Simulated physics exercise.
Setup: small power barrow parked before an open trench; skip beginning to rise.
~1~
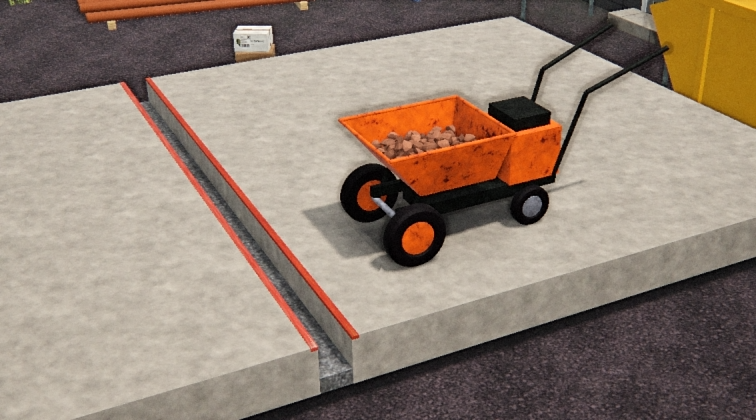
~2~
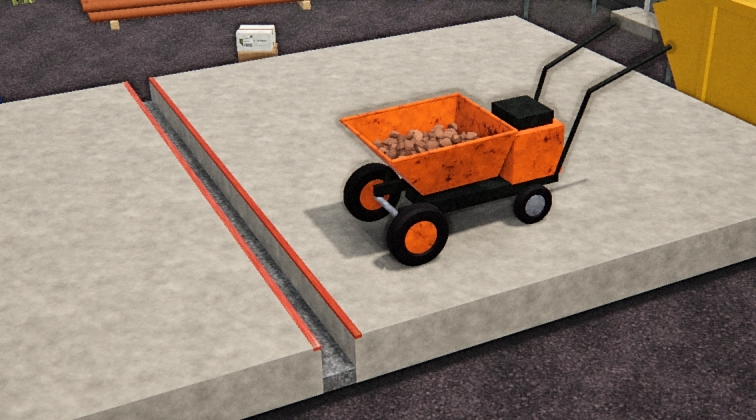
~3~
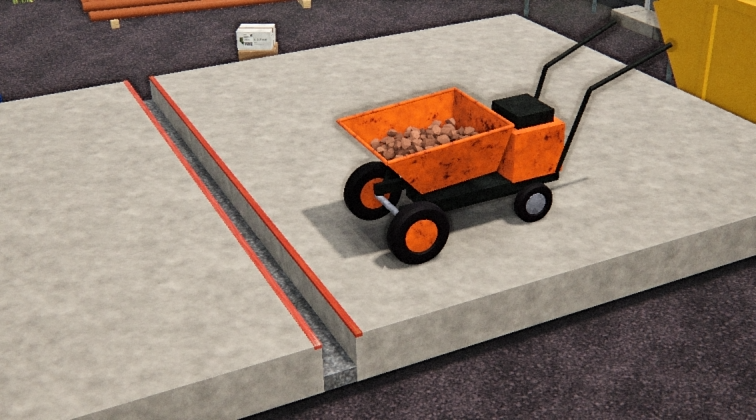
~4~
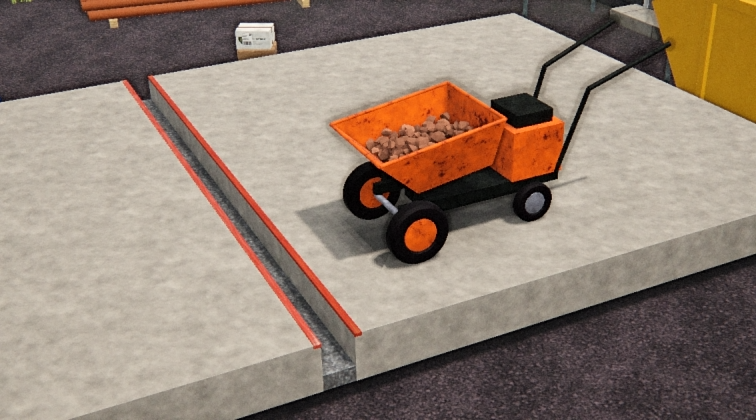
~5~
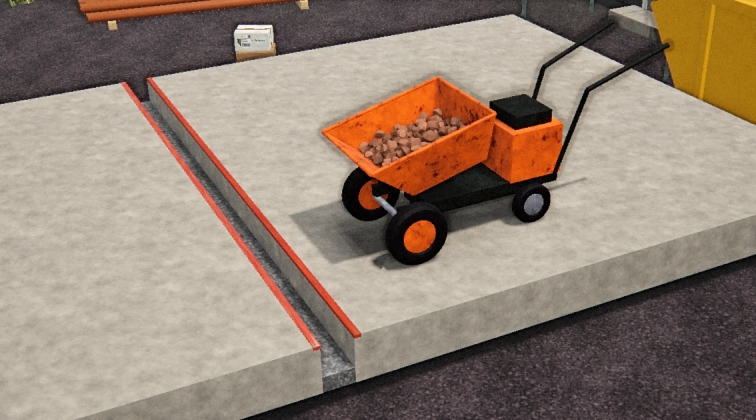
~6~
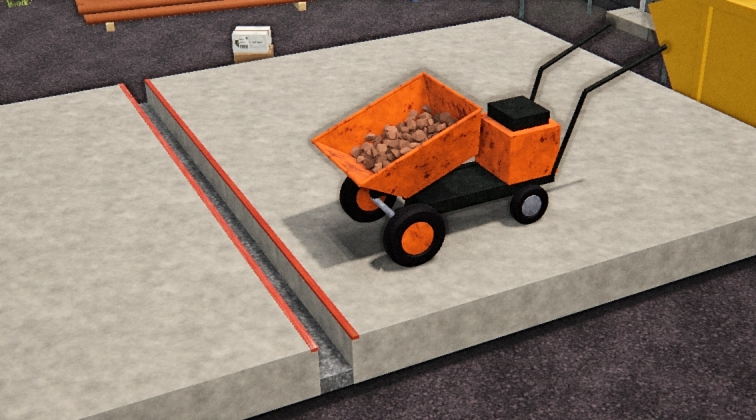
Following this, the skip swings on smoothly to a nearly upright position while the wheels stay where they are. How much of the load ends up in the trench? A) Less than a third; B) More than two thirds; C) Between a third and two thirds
More than two thirds (B).
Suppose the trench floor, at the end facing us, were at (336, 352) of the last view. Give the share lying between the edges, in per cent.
About 50 percent.
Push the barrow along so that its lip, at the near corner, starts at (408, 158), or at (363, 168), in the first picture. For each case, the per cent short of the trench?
Position 1 near 30 %, position 2 near 0 %.
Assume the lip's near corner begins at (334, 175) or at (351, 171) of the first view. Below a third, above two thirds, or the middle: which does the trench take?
Under a third, then under a third.
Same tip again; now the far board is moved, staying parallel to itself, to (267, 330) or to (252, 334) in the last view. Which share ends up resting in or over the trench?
Result, try 1: 100 in a hundred; try 2: 100 in a hundred.
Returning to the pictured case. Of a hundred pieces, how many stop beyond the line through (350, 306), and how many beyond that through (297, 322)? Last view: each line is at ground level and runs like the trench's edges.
I'd say some 100 in a hundred, and after that 10 in a hundred.
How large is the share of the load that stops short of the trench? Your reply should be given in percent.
Around 10 %.
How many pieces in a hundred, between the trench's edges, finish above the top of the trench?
I'd say around 10 percent.
Just after the last frame, skip tipped steeply; every one in the skip.
A moment on, skip tipped right over; roughly two thirds in the skip; about a tenth short of the trench; roughly a quarter in or heaped over the trench; just a few falling.
Further on, skip tipped right over; about a tenth in the skip; about a tenth short of the trench; the larger part in or heaped over the trench; about a tenth beyond it.
When it is over, skip tipped right over; just a few in the skip; about a tenth short of the trench; the larger part in or heaped over the trench; about a tenth beyond it.
